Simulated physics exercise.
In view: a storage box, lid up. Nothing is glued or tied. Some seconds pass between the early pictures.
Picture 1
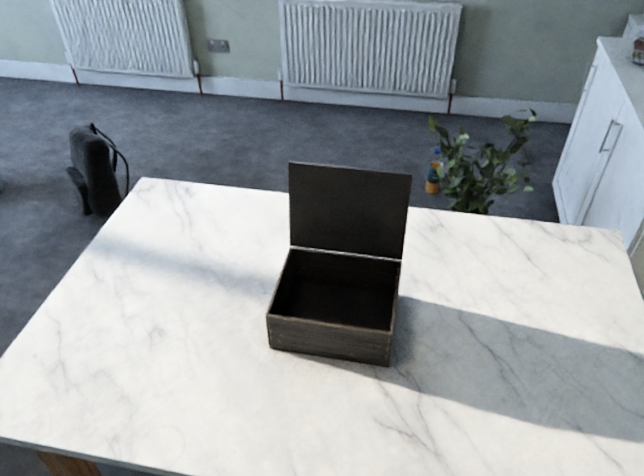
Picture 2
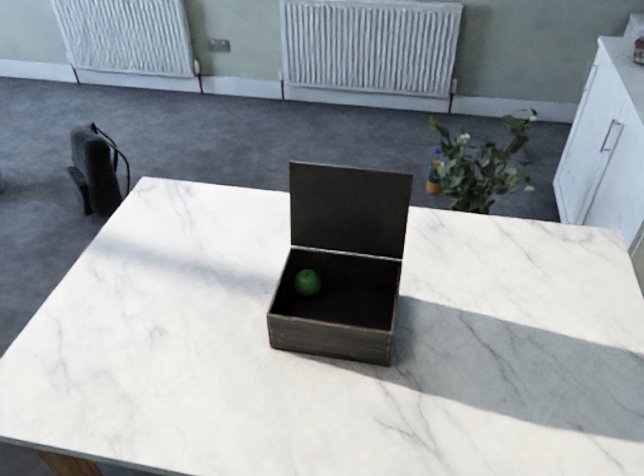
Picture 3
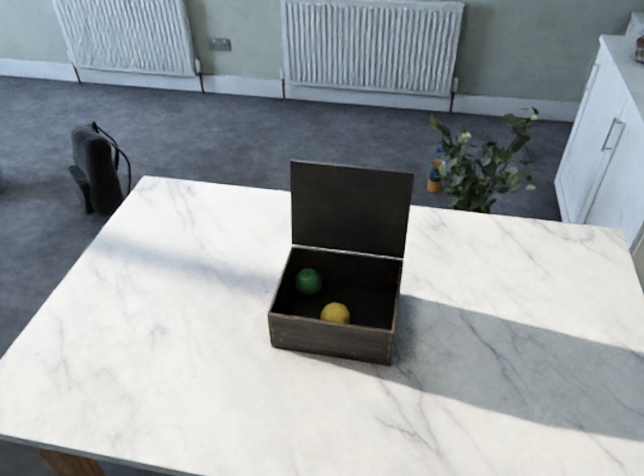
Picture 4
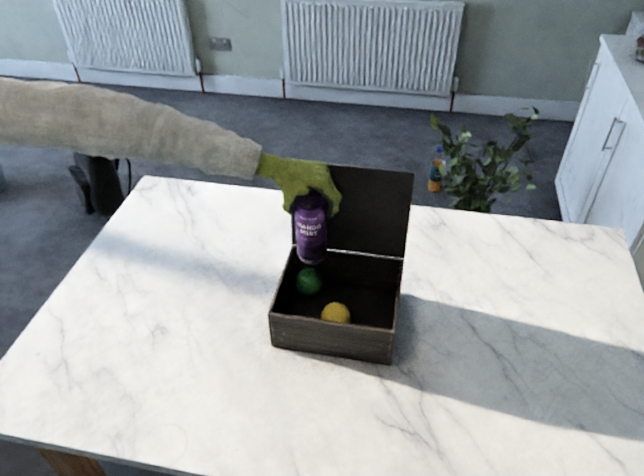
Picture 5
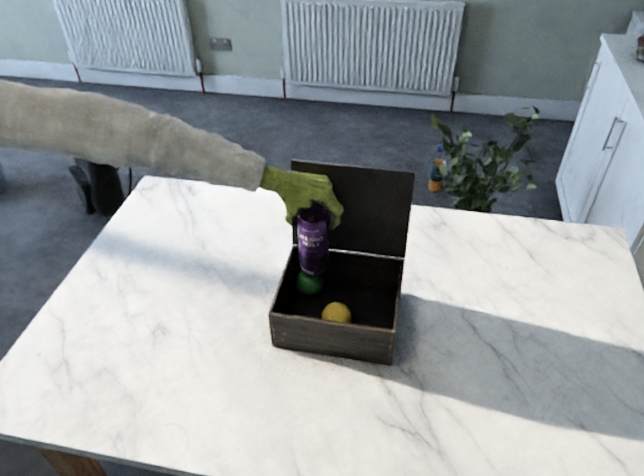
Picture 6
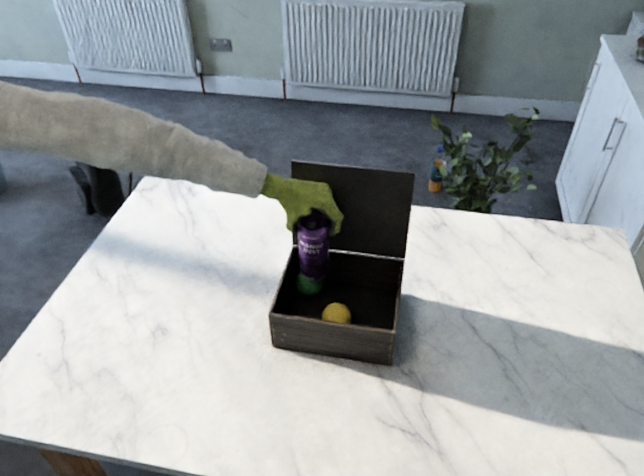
At the start, an open, empty dark storage box sits on a marble-topped table. A green ball appears inside, then a yellow one nearer the front. A green-gloved hand reaches in from the left, holding a purple can over the box and lowering it slightly beside the green ball.
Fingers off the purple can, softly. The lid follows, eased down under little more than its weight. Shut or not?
Here the lid sits on the rim.
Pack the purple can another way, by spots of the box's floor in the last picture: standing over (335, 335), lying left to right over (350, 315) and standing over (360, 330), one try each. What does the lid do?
In the first case it is held up; in the second case it closes; in the third case it is held up.
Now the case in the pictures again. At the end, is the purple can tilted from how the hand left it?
The purple can ends up tilted.
Then, 0.50 s past the last view, purple can on its side near (362, 293).
Then, 1.30 s past the last view, lid 79° above the rim; purple can on its side near (362, 291).
Then, 1.70 s past the last view, lid 48° above the rim; purple can on its side near (362, 291).
Then, 2.00 s past the last view, lid 15° above the rim; purple can on its side near (362, 291).
Finally, lid shut; down or leaning hard in the box, purple can; the other 2 still in place. Final places as the last picture's camera would see them, purple can near (362, 291).
